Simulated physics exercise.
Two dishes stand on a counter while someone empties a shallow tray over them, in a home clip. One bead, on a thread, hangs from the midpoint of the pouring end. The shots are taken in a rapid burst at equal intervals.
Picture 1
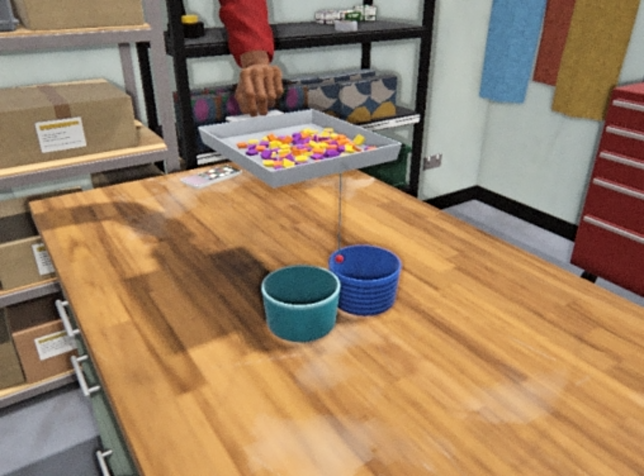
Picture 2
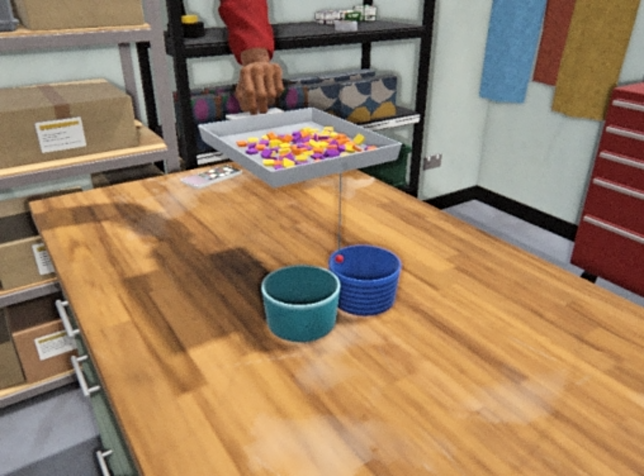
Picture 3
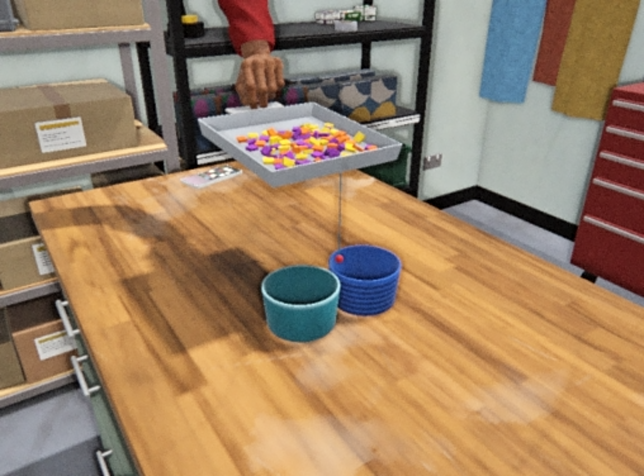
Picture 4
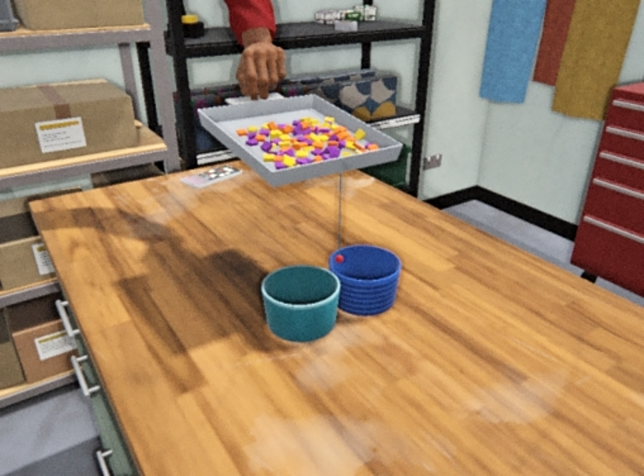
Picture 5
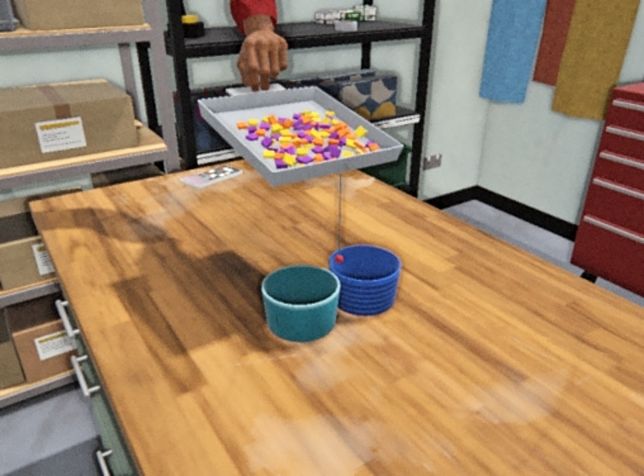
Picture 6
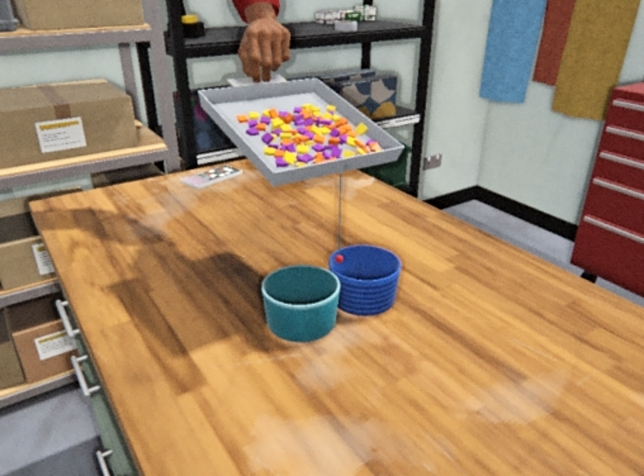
A hand in a red sleeve gradually raises the back of a shallow grey tray of yellow, orange and purple pieces above a wooden counter, seen from slightly above by a still camera. Below stand a teal dish at left and a ribbed blue dish at right, a red bead hanging near them, with shelves, boxes and red drawers behind. The tray goes from level to a slight tilt, its near edge staying in place.
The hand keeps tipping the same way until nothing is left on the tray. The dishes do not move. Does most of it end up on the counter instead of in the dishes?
Dishes miss most.
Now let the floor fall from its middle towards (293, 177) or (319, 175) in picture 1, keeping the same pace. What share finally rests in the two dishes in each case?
The first try gives close to 90 percent; the next gives 50 percent.
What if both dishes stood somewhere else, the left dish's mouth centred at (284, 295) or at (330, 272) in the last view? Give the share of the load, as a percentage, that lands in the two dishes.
You'd end up with around 30 per cent and then around 20 per cent.
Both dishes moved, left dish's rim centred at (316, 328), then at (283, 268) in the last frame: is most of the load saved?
At place one not up to half; at place two not up to half.
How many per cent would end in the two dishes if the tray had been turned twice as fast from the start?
Share: Around 20%.
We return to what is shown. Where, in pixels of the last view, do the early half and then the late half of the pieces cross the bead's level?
(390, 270), then (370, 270).
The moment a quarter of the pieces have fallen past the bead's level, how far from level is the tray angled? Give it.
I'd put it at about 110 degrees.
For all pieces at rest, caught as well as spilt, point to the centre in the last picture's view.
Somewhere around (399, 328) in the last picture.
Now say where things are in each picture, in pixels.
Corners of the pouring end at (273, 170) and (397, 143), level; middle of the load at (308, 150), mosaic tiles; left dish at (322, 319); right dish at (386, 294); bead on its thread at (339, 259), in the first picture.
Corners of the pouring end at (273, 170) and (398, 143), level; middle of the load at (308, 150), in the second picture.
Corners of the pouring end at (273, 170) and (398, 144), tipped barely, level across its low end; middle of the load at (308, 147), in the third picture.
Corners of the pouring end at (274, 170) and (399, 144), tipped a little, level across its low end; middle of the load at (308, 144), in the fourth picture.
Corners of the pouring end at (275, 170) and (399, 145), tipped a little, level across its low end; middle of the load at (308, 140), in the fifth picture.
Corners of the pouring end at (275, 170) and (400, 146), tipped a little, level across its low end; middle of the load at (309, 136); left dish at (322, 319); right dish at (386, 294), in the sixth picture.
Soon, tray tipped steeply; all on the tray.
A while on, tray tipped right over; most on the tray; a stray few in the left dish; a stray few in the right dish; a small part outside both; a small part in the air.
Towards the end, tray tipped past a quarter turn; a small part in the left dish; a small part in the right dish; most outside both.
Finally, tray tipped past a quarter turn; a small part in the left dish; a small part in the right dish; most outside both.
